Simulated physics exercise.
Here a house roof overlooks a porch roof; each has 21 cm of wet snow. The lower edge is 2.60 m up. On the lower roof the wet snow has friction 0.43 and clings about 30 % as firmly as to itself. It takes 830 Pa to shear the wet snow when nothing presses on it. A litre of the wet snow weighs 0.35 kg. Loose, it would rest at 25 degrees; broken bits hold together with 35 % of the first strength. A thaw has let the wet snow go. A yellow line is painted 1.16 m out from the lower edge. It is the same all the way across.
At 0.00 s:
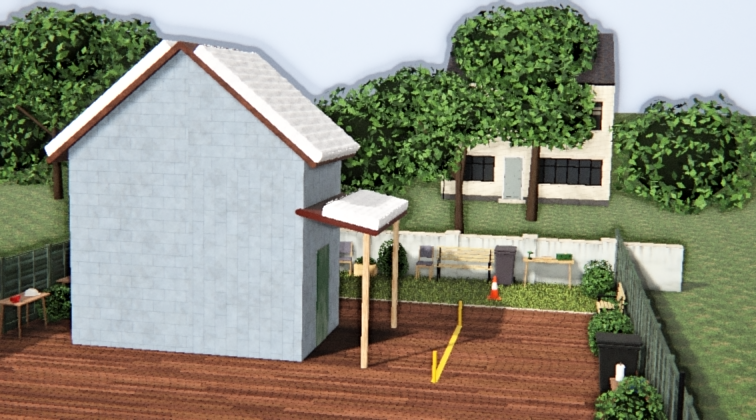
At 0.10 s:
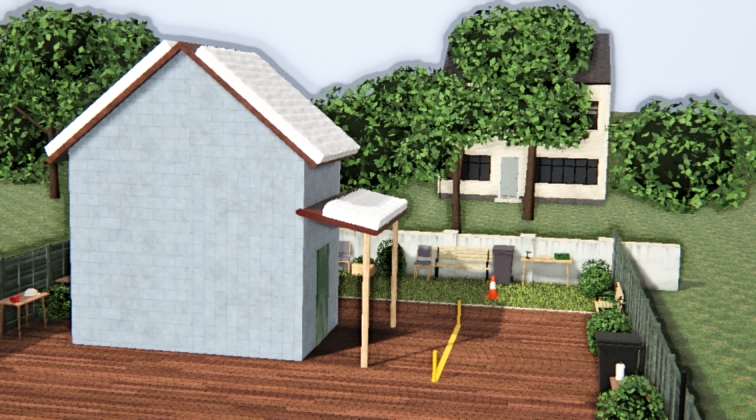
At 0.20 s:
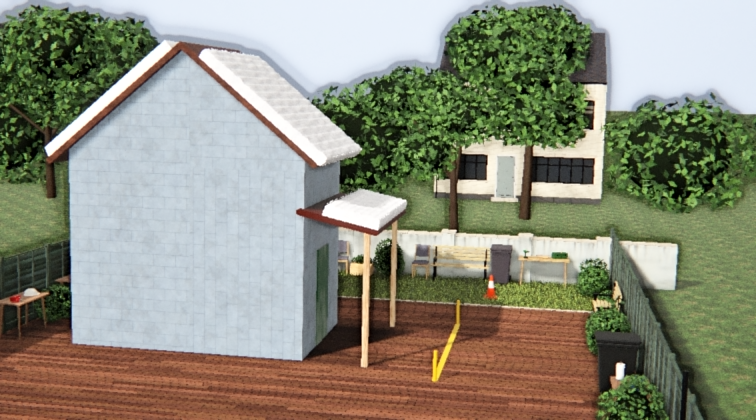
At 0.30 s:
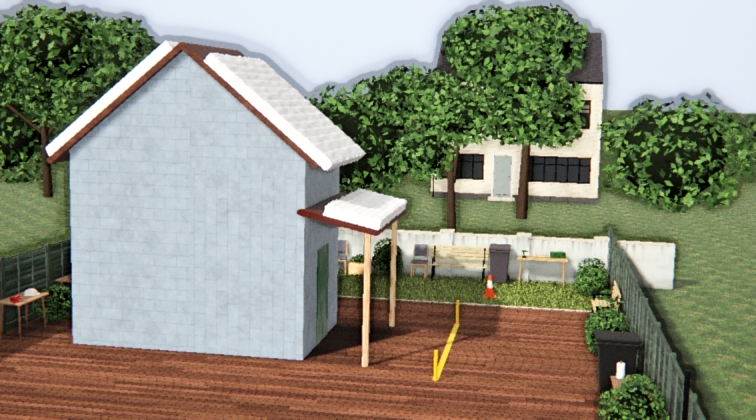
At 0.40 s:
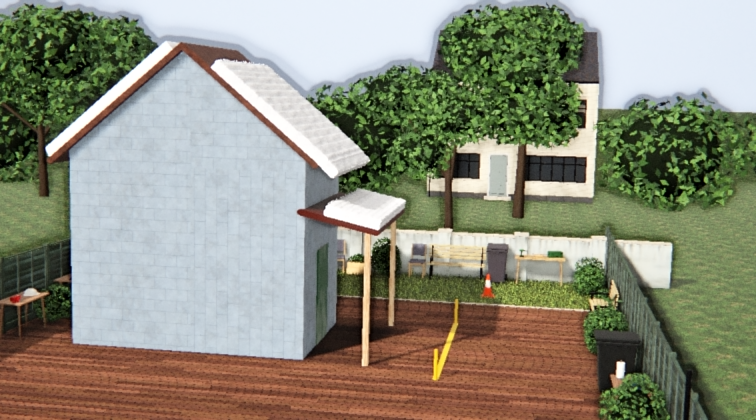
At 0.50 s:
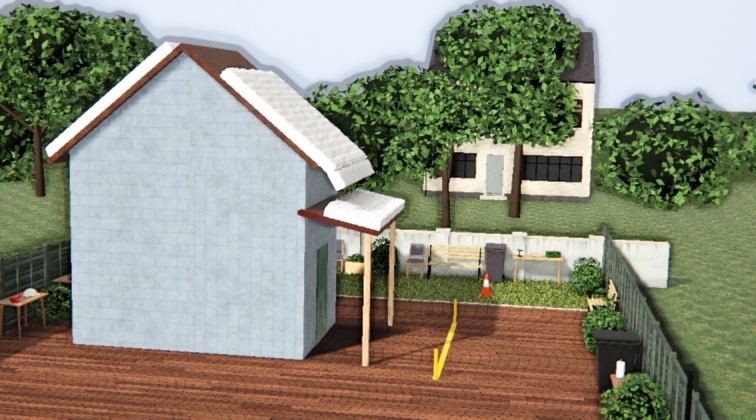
The video shows a pale blue house with snow on its main roof and porch roof, beside a yellow line on brown ground, as the main roof's right-hand snow slides gradually down the slope, exposing brown roof near the ridge.
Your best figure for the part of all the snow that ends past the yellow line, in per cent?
The part of all the snow that ends past the yellow line is near 65 %.
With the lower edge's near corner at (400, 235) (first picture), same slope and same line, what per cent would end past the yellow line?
In that case some 55 per cent.
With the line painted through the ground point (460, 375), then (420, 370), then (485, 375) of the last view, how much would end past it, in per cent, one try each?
In that order: 55 %, 75 %, 40 %.
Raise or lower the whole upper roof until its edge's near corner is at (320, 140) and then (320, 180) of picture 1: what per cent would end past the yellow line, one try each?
In turn about 60 %, 50 %.
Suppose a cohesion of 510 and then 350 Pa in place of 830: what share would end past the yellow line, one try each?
In that order: 70 %, 70 %.
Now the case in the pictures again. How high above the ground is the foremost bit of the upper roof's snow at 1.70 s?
Some 0.0 m.
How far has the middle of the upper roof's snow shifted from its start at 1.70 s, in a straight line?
Some 5.2 m.
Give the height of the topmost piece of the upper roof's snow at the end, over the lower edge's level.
Some 0.5 m.
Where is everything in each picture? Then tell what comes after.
In the first frame, foremost bit of the wet snow at (318, 150).
In the second frame, foremost bit of the wet snow at (319, 151), its middle shifted 2.2 cm.
In the third frame, foremost bit of the wet snow at (322, 162), its middle shifted 9.2 cm, 3 % of it past the upper edge, in one piece.
In the fourth frame, foremost bit of the wet snow at (327, 167), its middle shifted 21 cm, 7 % of it past the upper edge, in one piece.
In the fifth frame, foremost bit of the wet snow at (334, 166), its middle shifted 38 cm, 13 % of it past the upper edge, in one piece.
In the sixth frame, foremost bit of the wet snow at (341, 180), its middle shifted 61 cm, 20 % of it past the upper edge, cracking.
After 1.05 s, none is below the lower edge and 0 % is past the line.
After 1.70 s, 67 % is below the lower edge and 52 % is past the line.
After 2.35 s, 83 % is below the lower edge and 65 % is past the line.
After 3.00 s, 83 % is below the lower edge and 65 % is past the line.
After 3.10 s, 83 % is below the lower edge and 65 % is past the line.
